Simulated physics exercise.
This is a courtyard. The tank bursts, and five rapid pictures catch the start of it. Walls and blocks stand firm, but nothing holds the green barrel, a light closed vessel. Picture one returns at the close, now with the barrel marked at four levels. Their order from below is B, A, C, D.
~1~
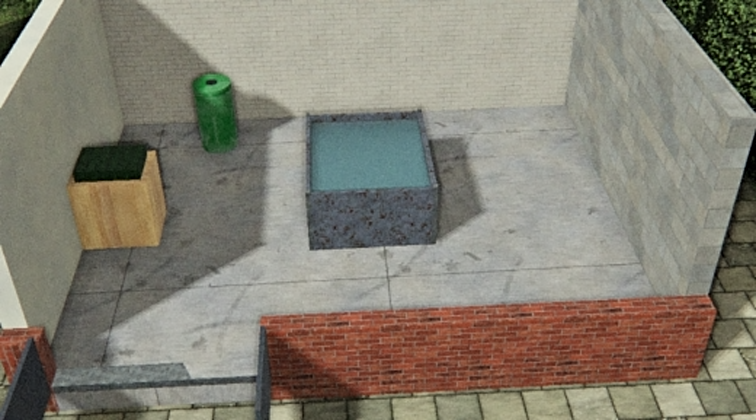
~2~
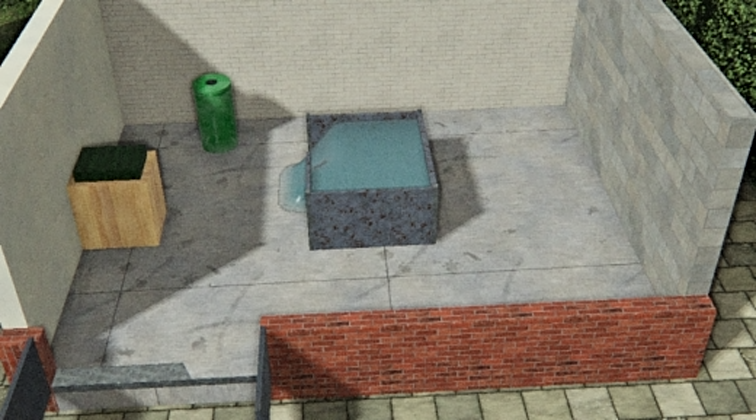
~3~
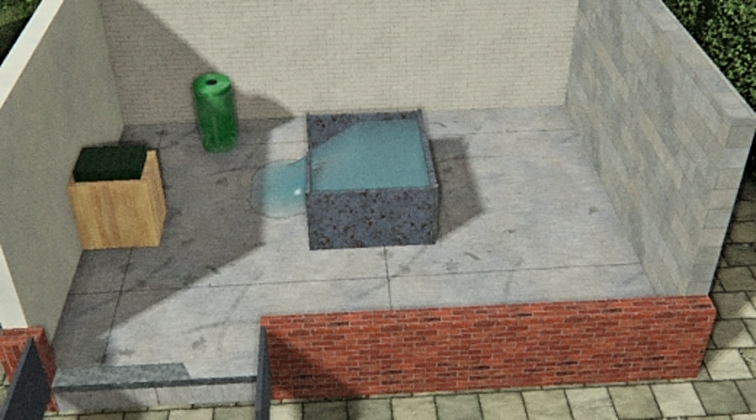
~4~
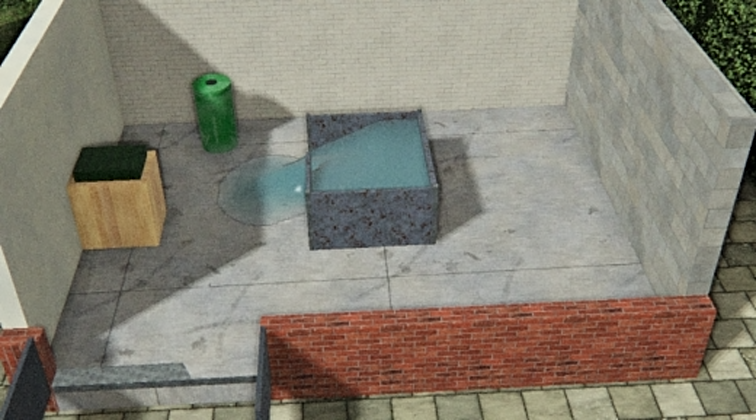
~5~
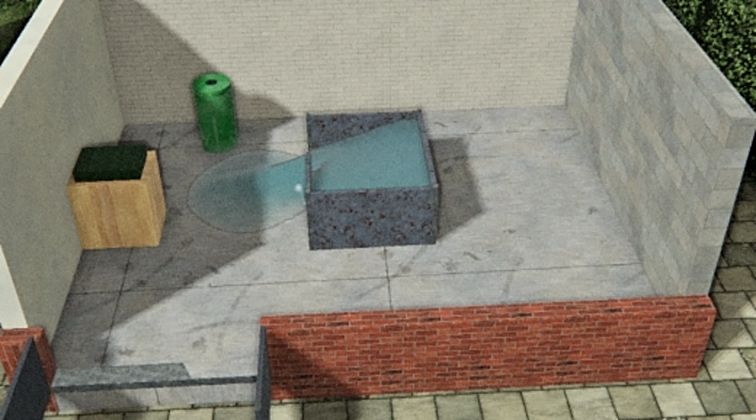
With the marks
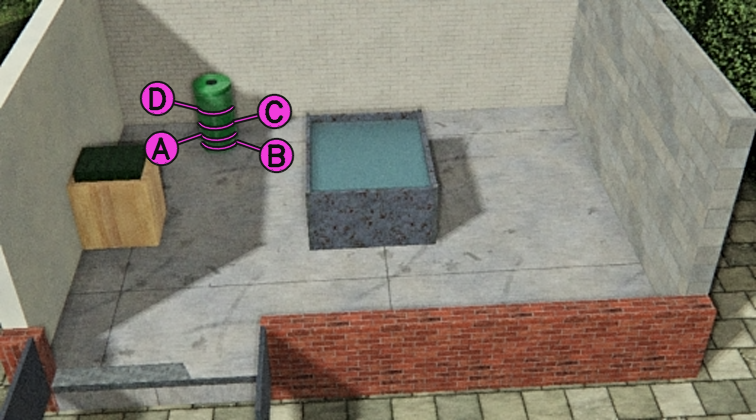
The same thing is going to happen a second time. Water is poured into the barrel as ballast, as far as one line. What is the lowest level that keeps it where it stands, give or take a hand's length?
Take C.
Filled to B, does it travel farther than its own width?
Yes, it does.
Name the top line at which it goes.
It is A.
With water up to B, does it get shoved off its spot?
Yes, it does.
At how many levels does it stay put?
Two of the four.
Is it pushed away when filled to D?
No, that is safe.
On the marked copy, A at (217, 140); B at (218, 148); C at (215, 128); D at (213, 113); from the bottom up B, A, C, D.
For line A, it is pushed about its own width away.
For line B, it is pushed about 3 times its own width away.
For line C, it does not move.
For line D, it does not move.
